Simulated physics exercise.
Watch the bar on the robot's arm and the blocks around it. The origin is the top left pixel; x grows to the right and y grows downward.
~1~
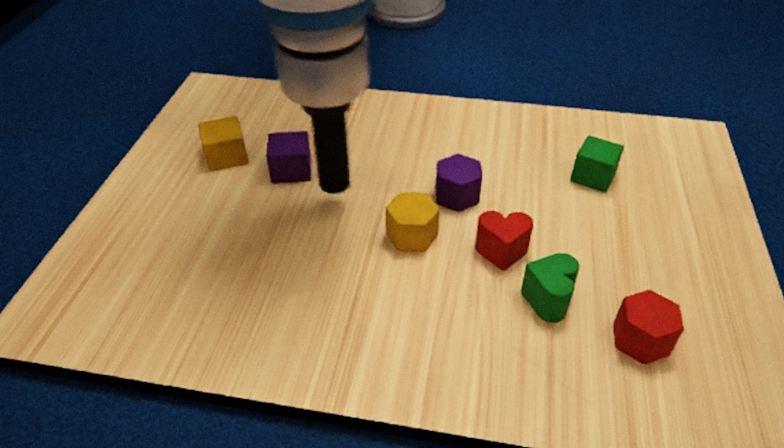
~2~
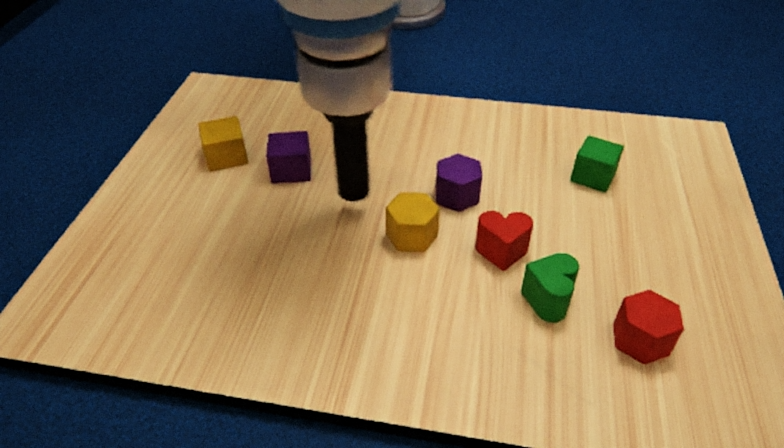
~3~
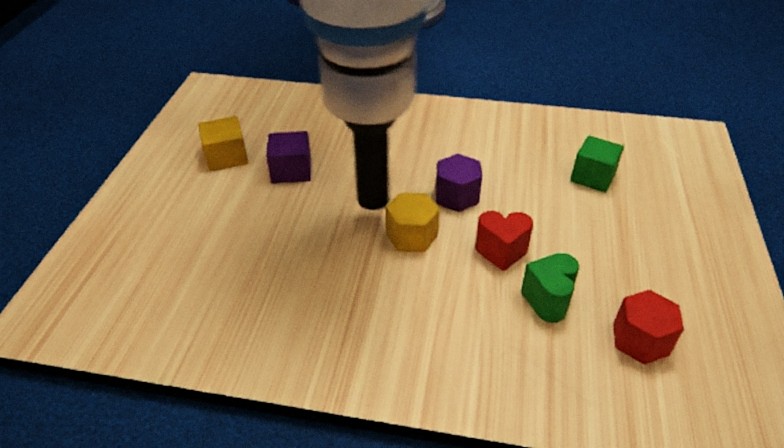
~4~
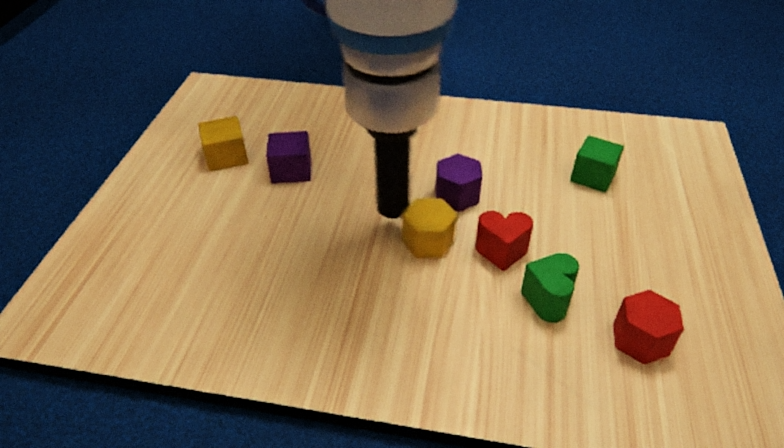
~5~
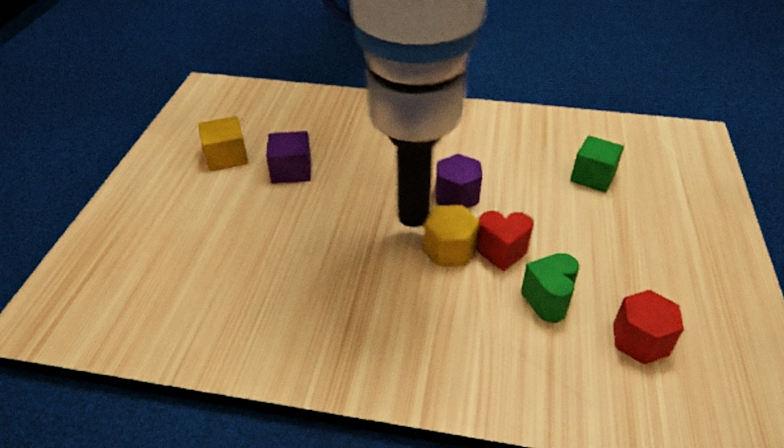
A robot arm's black bar moves right across a wooden board, then pushes a yellow hexagon toward a red heart block.
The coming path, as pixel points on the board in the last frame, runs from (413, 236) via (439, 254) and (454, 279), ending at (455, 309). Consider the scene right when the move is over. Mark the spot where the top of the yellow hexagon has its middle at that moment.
It sits at (499, 240).
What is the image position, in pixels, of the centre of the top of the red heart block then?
I'd guess (540, 226).
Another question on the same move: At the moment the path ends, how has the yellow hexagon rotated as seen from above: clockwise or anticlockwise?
Turns anticlockwise.
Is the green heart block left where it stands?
Answer: Yes.
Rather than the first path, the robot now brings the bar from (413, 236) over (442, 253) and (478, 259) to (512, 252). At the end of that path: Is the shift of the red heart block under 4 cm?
Short answer: No.
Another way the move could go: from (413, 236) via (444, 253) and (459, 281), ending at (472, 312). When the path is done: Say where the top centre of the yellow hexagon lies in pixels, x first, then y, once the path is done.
My prediction: (501, 240).
On the path given first. Halfway along, bar at (450, 247); yellow hexagon at (496, 238), turned 45° anticlockwise; red heart block at (541, 226).
At the end, bar at (457, 289); yellow hexagon at (499, 240), turned 55° anticlockwise; purple hexagon unmoved; red heart block at (540, 226); green heart block unmoved.
